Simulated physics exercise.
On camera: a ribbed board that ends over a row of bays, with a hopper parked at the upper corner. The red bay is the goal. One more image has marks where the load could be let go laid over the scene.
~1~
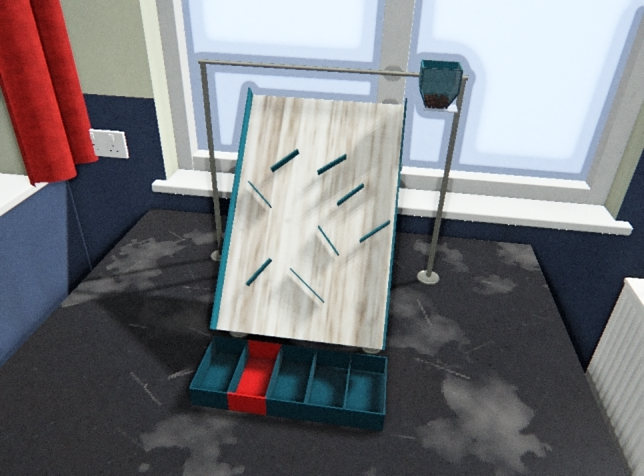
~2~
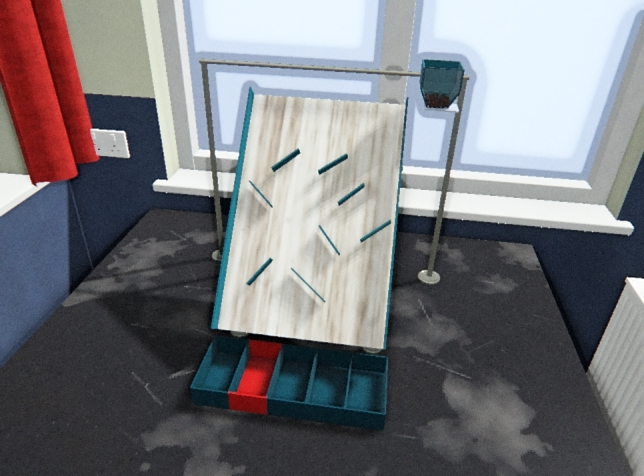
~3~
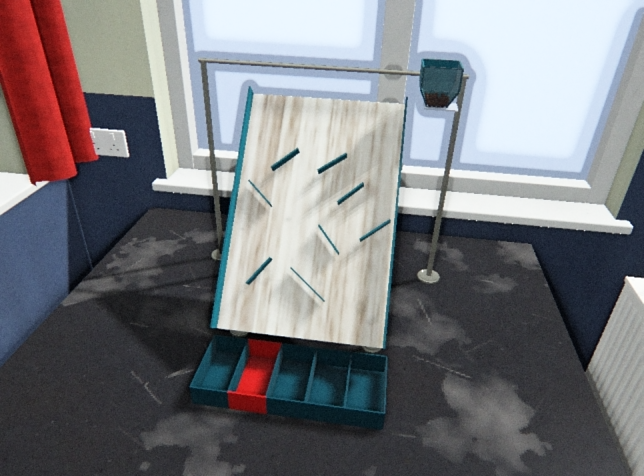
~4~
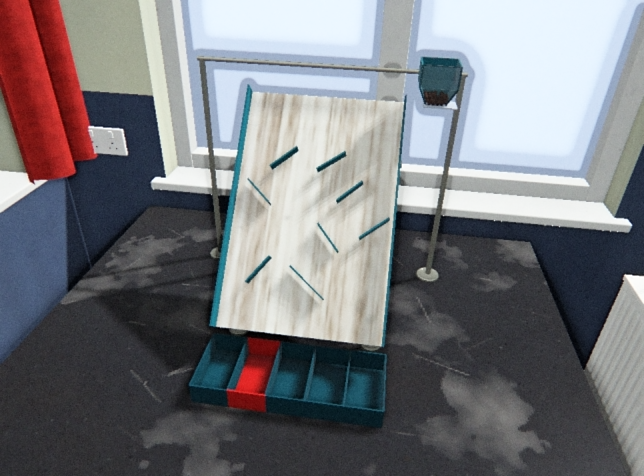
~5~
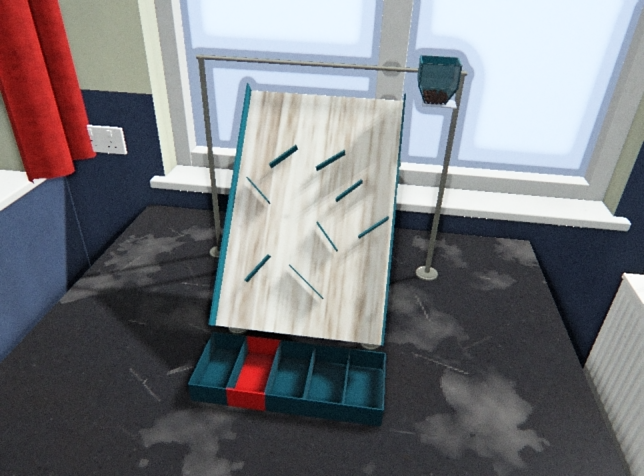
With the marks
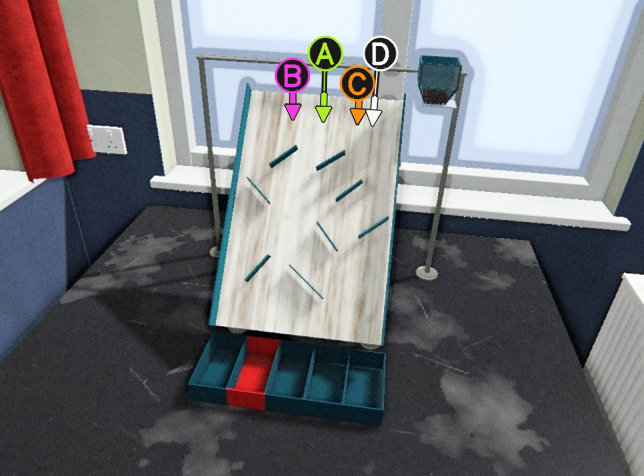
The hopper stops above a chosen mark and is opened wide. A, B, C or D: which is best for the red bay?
A works best here.
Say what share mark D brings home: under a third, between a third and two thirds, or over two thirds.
It is under a third.
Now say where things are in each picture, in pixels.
Hopper at (436, 102), allspice berries, door shut, in the first picture.
Ribs (271, 168) to (299, 149), (318, 171) to (347, 154), (249, 180) to (270, 205), in the second picture.
Ribs (337, 202) to (364, 182), (318, 224) to (338, 253), (360, 239) to (391, 219), in the third picture.
Ribs (245, 282) to (269, 255), (290, 266) to (323, 299), in the fourth picture.
Red bay at (246, 398), number 2 of 5 from the left, in the fifth picture.
On the marked copy, mark A meets the board at (323, 116); mark B meets the board at (292, 114); mark C meets the board at (357, 118); mark D meets the board at (372, 119).
With A, about half in the red bay, about a third in other bays, a small part outside the box.
With B, a small part in the red bay, most in other bays, a small part outside the box.
With C, a small part in the red bay, most in other bays.
With D, a stray few in the red bay, most in other bays, a small part outside the box.
